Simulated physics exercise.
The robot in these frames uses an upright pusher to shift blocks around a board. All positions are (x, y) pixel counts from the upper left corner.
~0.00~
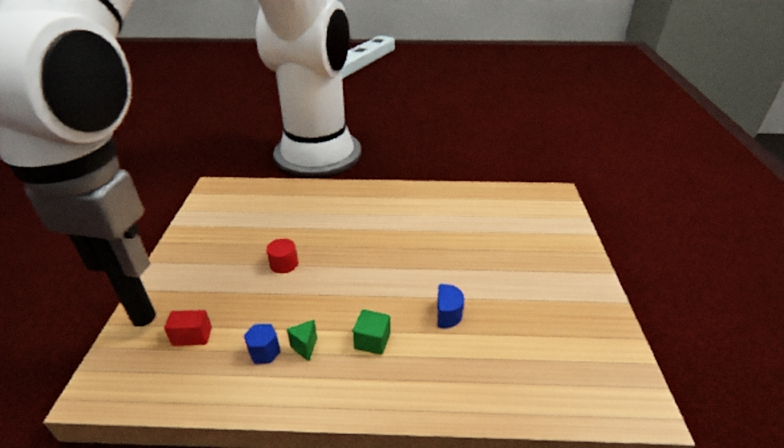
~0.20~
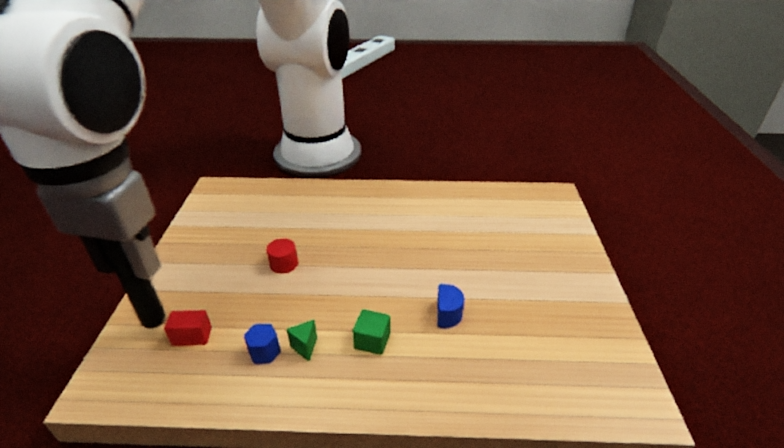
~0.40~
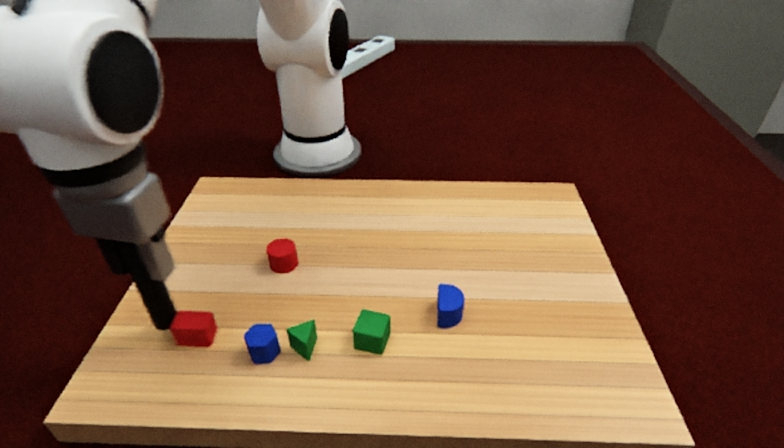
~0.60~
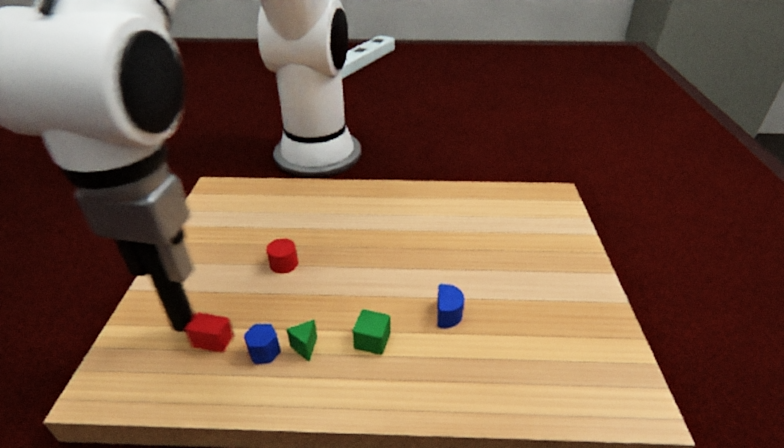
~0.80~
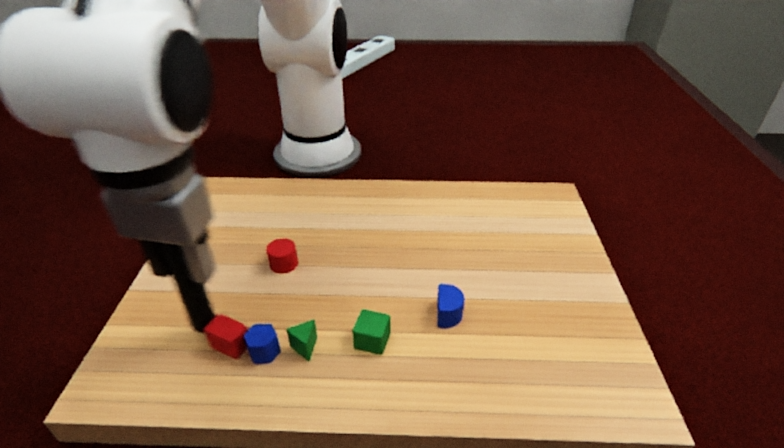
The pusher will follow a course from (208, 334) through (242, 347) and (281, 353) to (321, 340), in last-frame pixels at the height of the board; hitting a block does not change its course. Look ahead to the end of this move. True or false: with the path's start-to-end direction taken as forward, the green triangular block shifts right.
The claim does not hold.
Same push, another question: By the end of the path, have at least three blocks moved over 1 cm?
Final answer: Yes.
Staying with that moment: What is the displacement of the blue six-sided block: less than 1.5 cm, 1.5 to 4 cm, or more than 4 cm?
Displacement: Past 4 cm.
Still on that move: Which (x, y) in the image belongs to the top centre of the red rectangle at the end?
Final place: (316, 352).
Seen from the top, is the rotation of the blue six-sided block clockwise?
Yes.
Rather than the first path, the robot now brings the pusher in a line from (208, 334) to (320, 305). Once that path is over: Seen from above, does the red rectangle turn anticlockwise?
Going by the path, no.
On the path given first. One third of the way, pusher (240, 338); red rectangle (262, 341); blue six-sided block (295, 348); green triangular block (311, 328).
Two thirds of the way, pusher (279, 344); red rectangle (300, 351); blue six-sided block (331, 363); green triangular block (314, 328).
At the end, pusher (320, 331); red rectangle (316, 352), turned 30° clockwise; blue six-sided block (343, 371), turned 20° clockwise; green triangular block (340, 318), turned 35° clockwise; green four-sided block not moved.
